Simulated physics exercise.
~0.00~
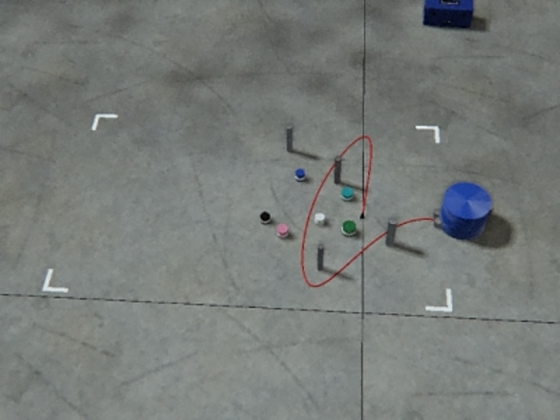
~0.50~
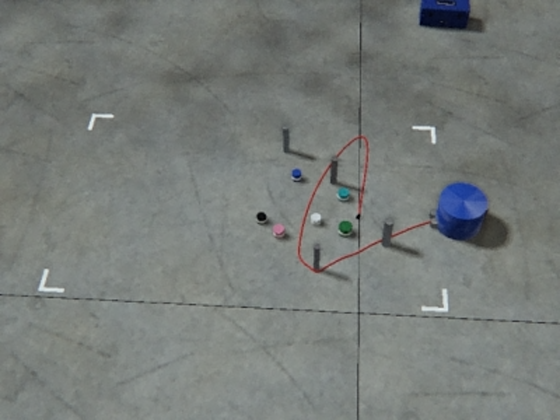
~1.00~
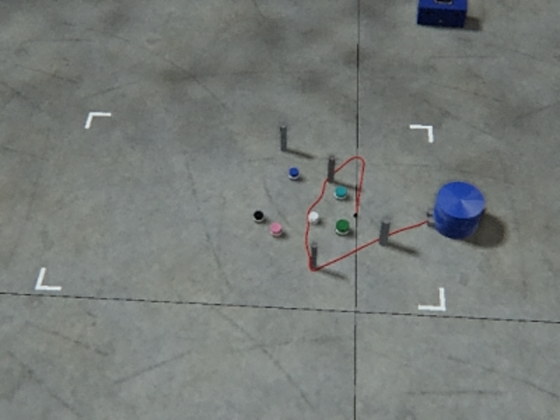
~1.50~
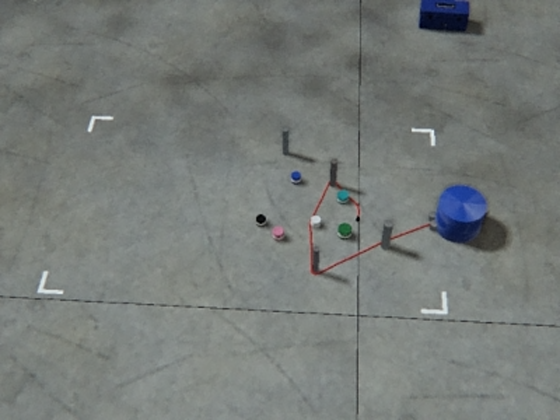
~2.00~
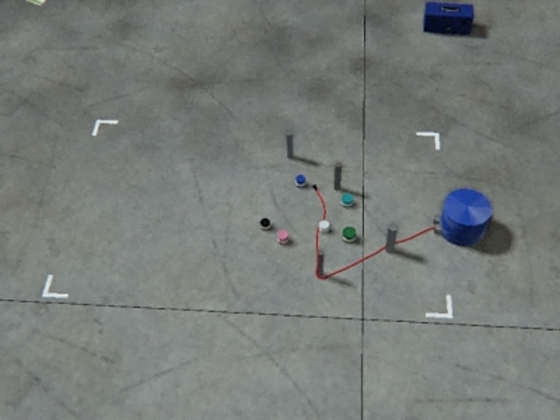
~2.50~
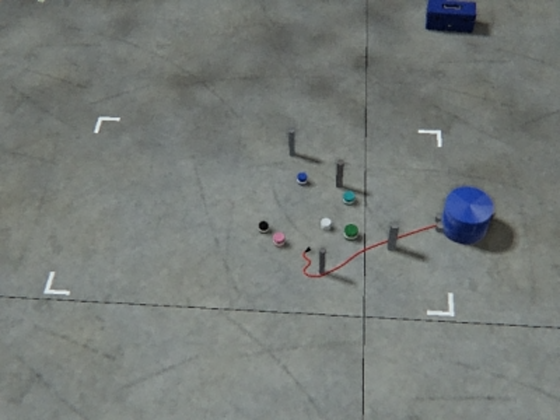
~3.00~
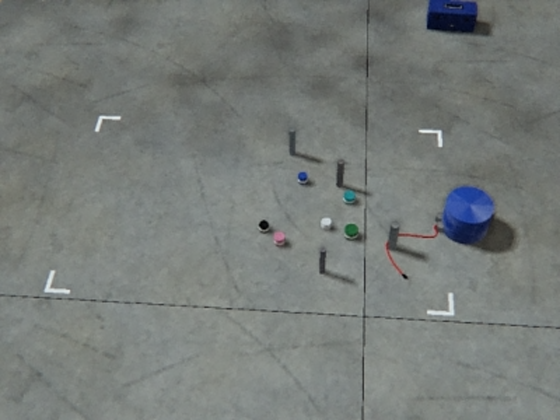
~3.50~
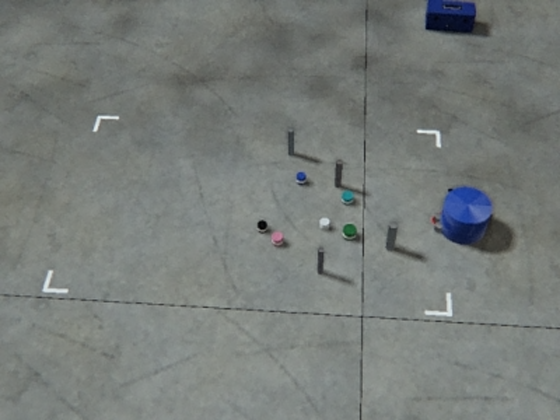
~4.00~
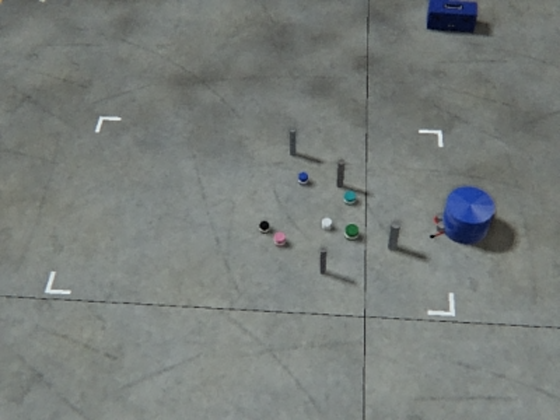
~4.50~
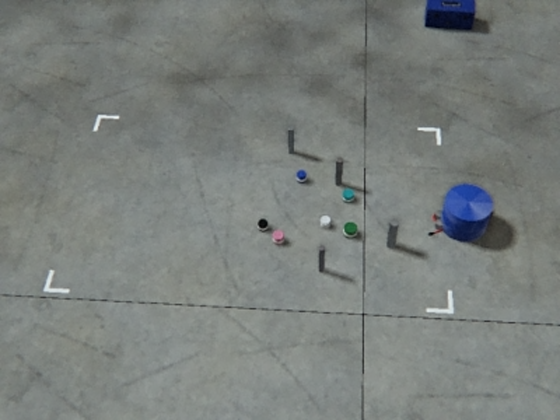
We see a red cord running from a blue drum on a concrete floor, looped among upright posts and six small containers. The cord tightens around the posts, slides free and draws back to the drum, slightly shifting a few containers, until only a short end remains beside it.
